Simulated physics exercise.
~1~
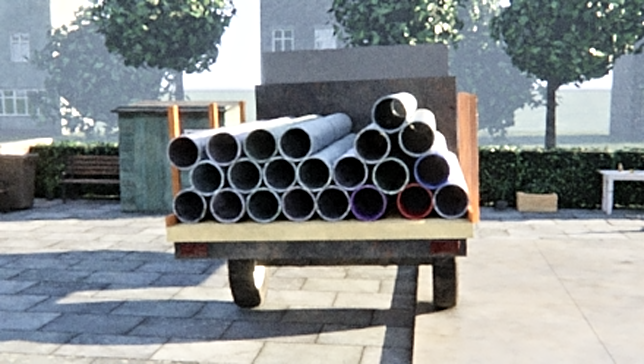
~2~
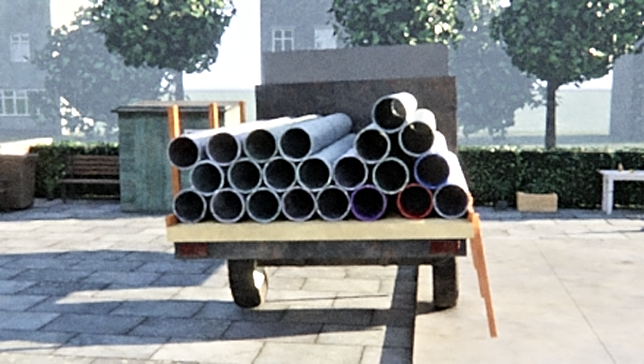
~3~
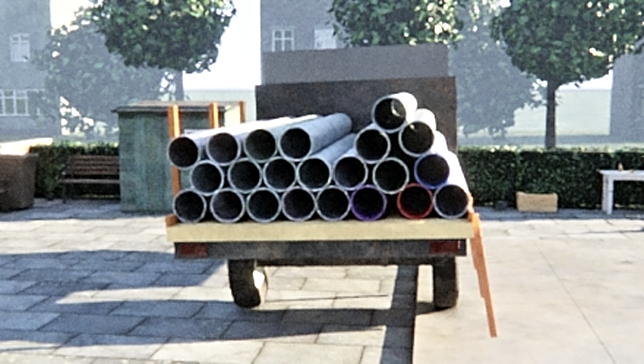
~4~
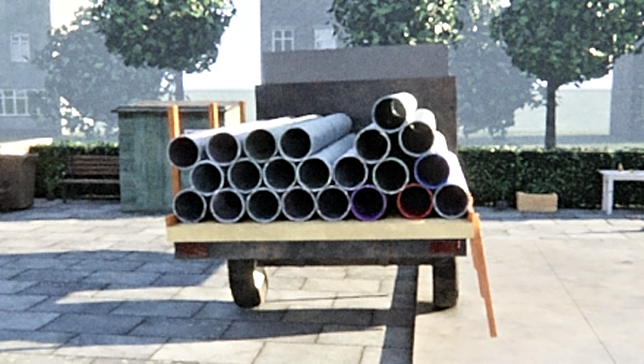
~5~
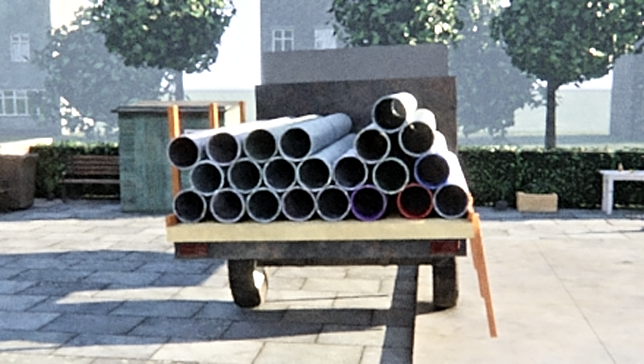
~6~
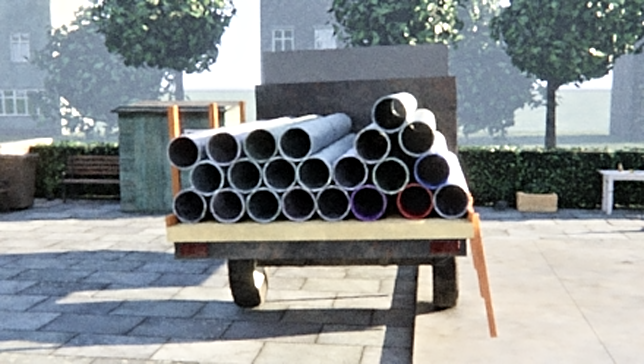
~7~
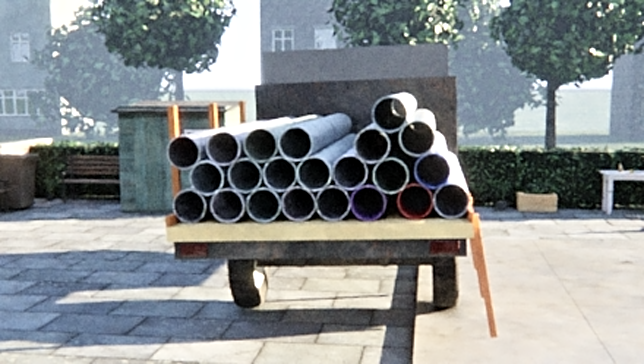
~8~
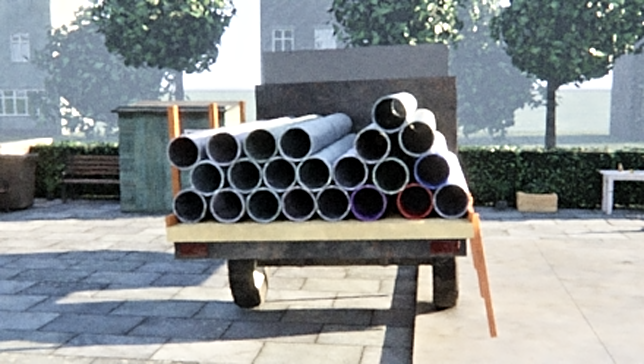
In a paved square lined with trees and a low hedge, a flatbed lorry stands parked with its back to the viewer, loaded with a stack of hollow steel pipes. Most are plain grey, but one near the right has a red rim, with a purple one beside it and a blue one resting above. Orange posts hold the load on both sides at first. Then the posts on the right swing down and hang below the deck edge, while those on the left stay upright. The pipes do not visibly shift, and the whole stack remains on the deck.
